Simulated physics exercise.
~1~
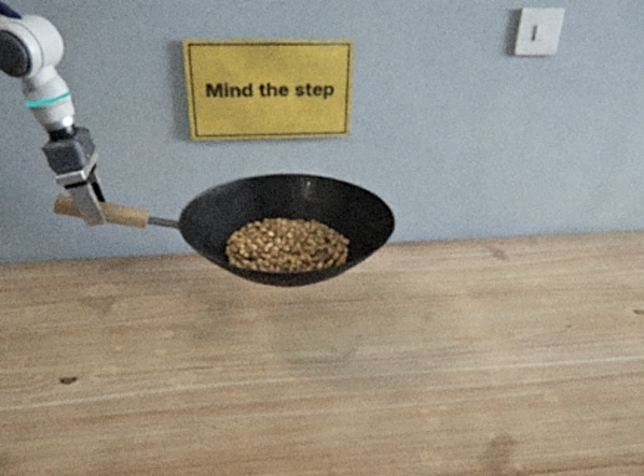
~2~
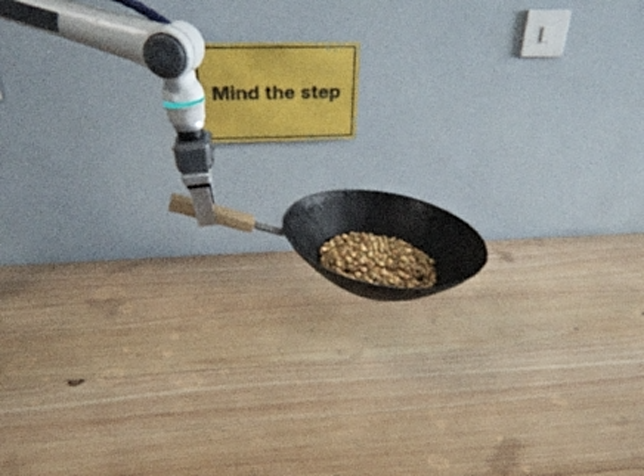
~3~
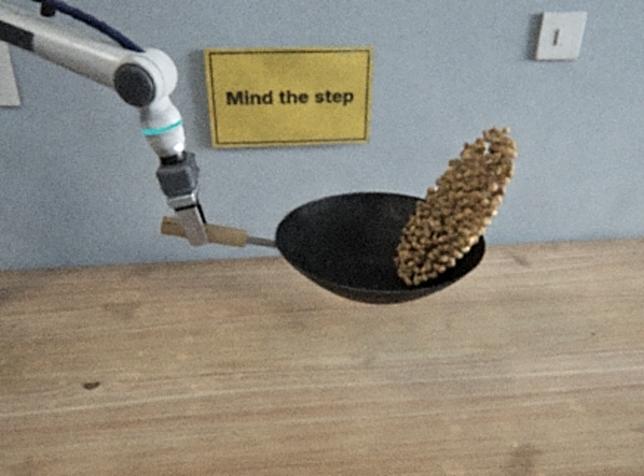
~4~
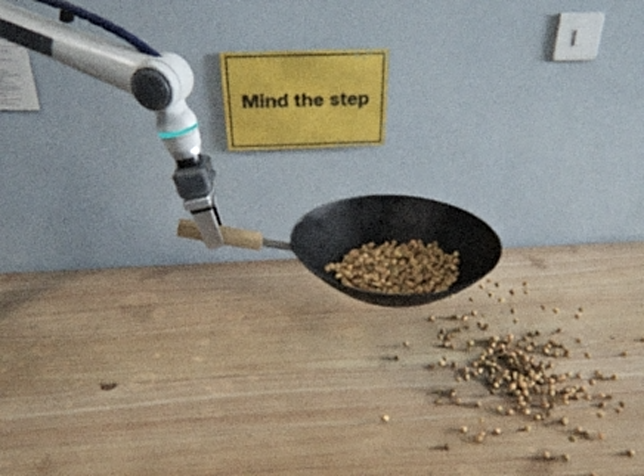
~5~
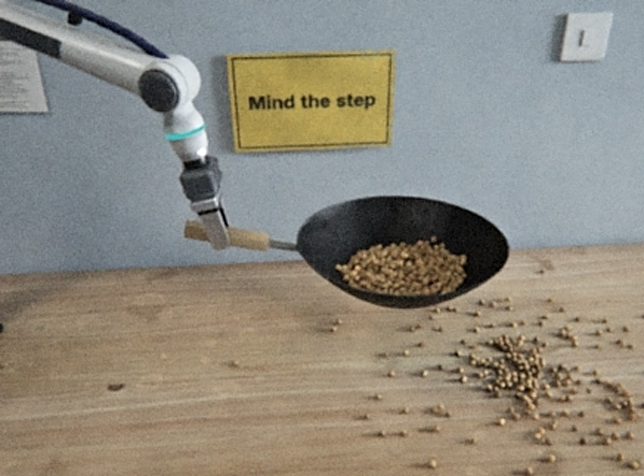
Above a wooden table, a robot arm jerks a wok of chickpeas, tossing them up and spilling some while others stay in.
